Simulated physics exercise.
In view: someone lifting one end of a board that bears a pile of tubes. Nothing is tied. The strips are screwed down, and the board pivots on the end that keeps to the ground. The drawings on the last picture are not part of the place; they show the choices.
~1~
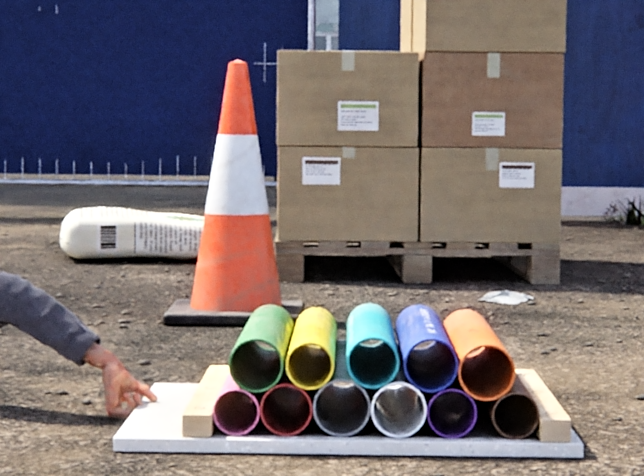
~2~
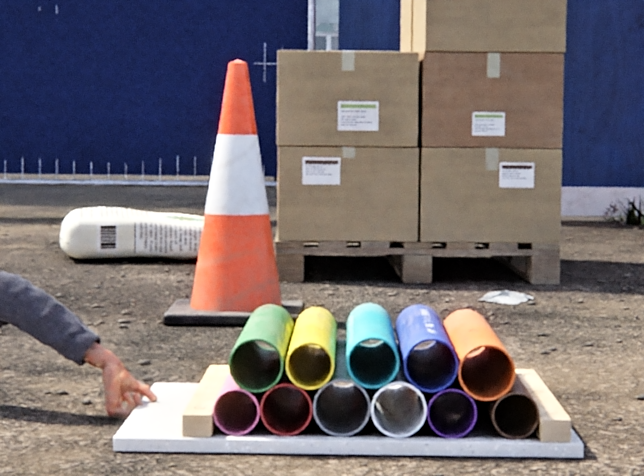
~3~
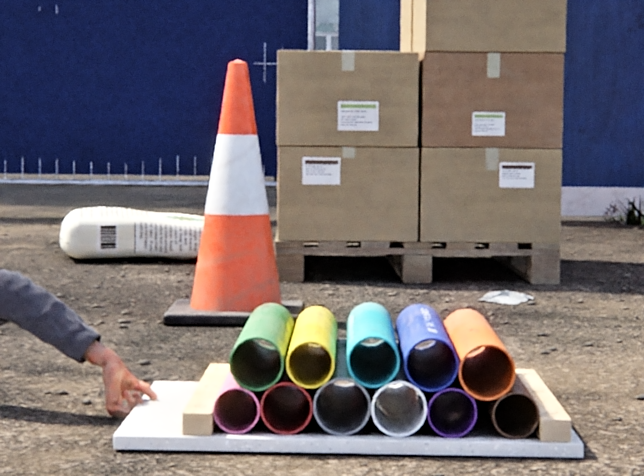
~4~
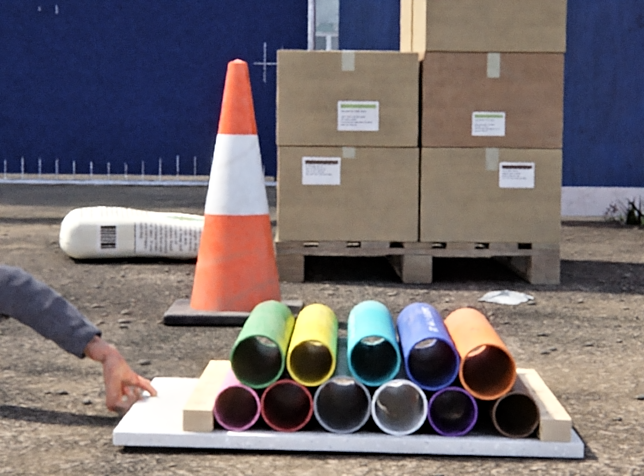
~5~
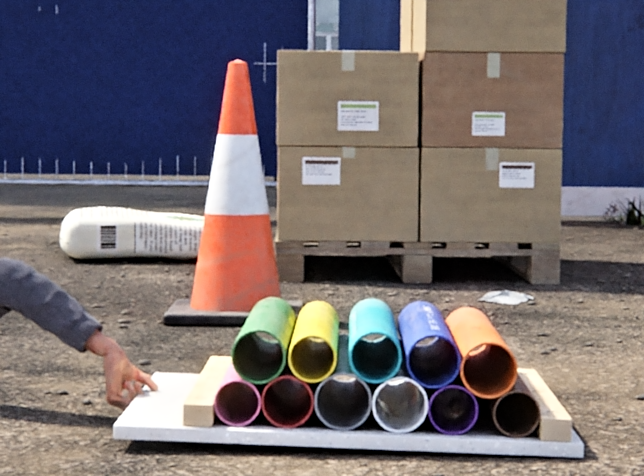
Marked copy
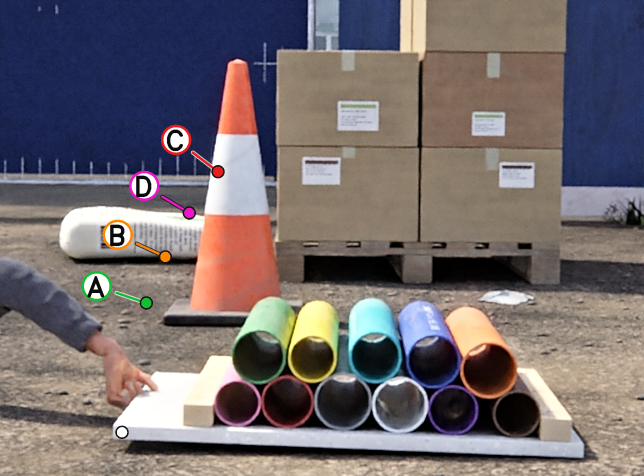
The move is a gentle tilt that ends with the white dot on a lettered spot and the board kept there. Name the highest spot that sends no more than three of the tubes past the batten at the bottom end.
Mark D is as high as it can go.
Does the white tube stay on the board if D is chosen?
Yes, with D.
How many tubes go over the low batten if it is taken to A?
It comes to one.
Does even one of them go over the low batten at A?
Yes.
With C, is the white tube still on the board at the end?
Yes.
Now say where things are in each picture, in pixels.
Yellow tube (310, 366); orange tube (487, 372); green tube (256, 365), in the first frame.
Green tube (256, 365); blue tube (431, 365), in the second frame.
Board (348, 405); pink tube (236, 410); red tube (286, 408); orange tube (487, 372), in the third frame.
Board (348, 404); pink tube (237, 407); red tube (287, 406), in the fourth frame.
Board (349, 401); pink tube (238, 402); red tube (287, 402), in the fifth frame.
On the copy, A at (147, 303); B at (165, 257); C at (218, 172); D at (189, 213); the white dot at (122, 432).
On D. First, board at 18°.
Then, board at 31°.
Finally, board at 31°, three over the low batten (orange, blue, turquoise).
By contrast, A one over the low batten (orange); B two over the low batten (orange, blue); C five over the low batten.
